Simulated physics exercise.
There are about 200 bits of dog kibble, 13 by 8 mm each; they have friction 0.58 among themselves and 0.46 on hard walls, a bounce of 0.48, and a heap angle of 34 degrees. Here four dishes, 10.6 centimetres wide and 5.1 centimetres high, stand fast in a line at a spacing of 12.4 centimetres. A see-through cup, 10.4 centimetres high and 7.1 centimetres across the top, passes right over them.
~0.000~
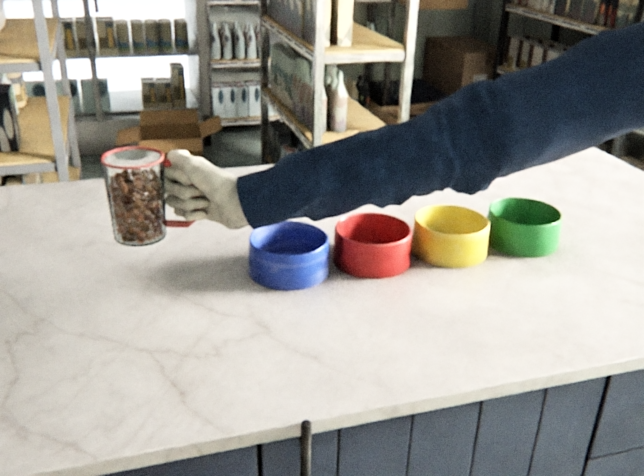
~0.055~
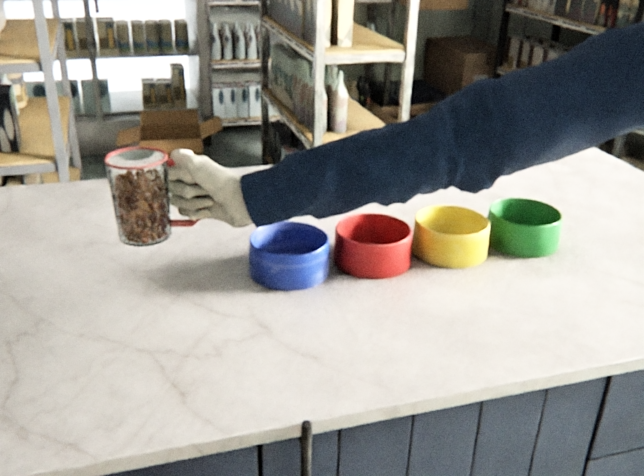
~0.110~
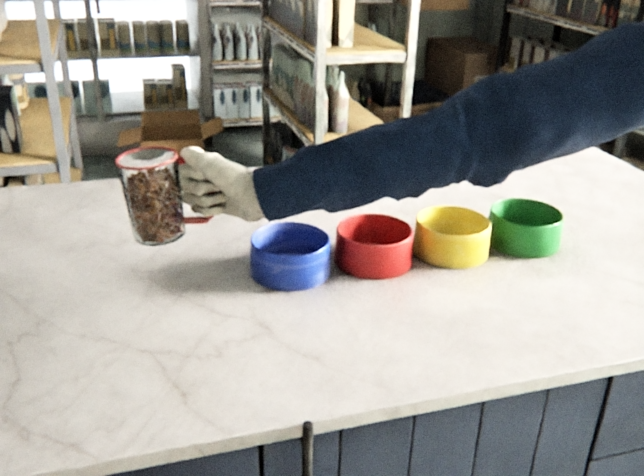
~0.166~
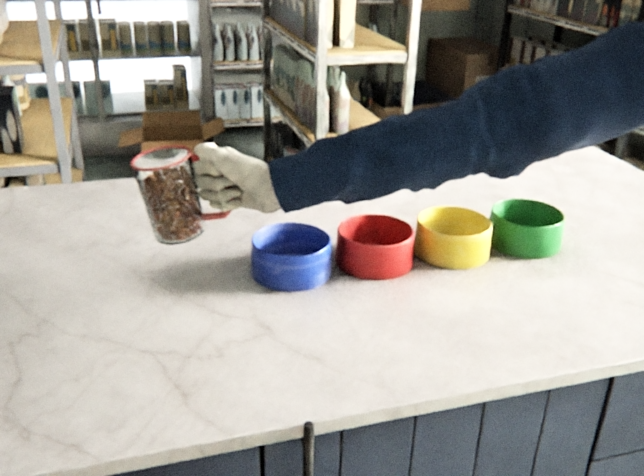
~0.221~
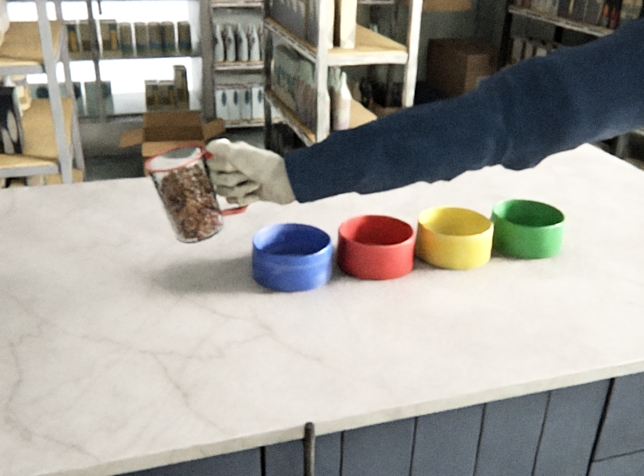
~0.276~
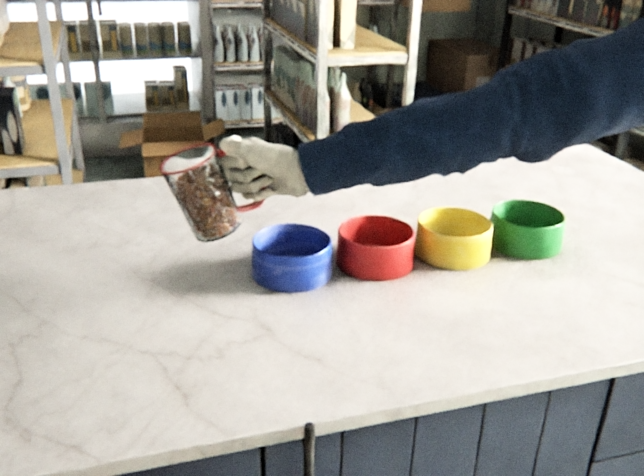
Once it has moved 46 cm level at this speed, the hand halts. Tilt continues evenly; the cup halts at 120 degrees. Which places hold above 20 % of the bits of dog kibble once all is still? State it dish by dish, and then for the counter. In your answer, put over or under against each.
Red - under; blue - under; green - under; yellow - over; counter - under.
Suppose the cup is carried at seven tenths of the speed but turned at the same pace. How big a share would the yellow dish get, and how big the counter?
Shares: Yellow 20, counter 10.
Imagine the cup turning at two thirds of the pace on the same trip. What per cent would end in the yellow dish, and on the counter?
Shares: Yellow at 90; counter at 10.
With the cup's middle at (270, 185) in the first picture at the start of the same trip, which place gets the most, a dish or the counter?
The biggest share goes to green.
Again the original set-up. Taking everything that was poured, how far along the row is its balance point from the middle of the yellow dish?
It ends up close to 2 cm toward the picture's left edge.
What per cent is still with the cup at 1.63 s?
Roughly 50 in a hundred.
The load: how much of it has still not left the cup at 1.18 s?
Somewhere close to 100 percent.
Then, at 0.82 s, tilt 67 degrees; cup holds 100 %.
After 1.18 s, tilt 99 degrees; cup holds 100 %.
After 1.63 s, tilt 120 degrees; cup holds 50 %, red 5 %, yellow 45 %.
At rest (2.8 s), red 5 %, blue 0 %, green 0 %, yellow 90 %, counter 10 %.
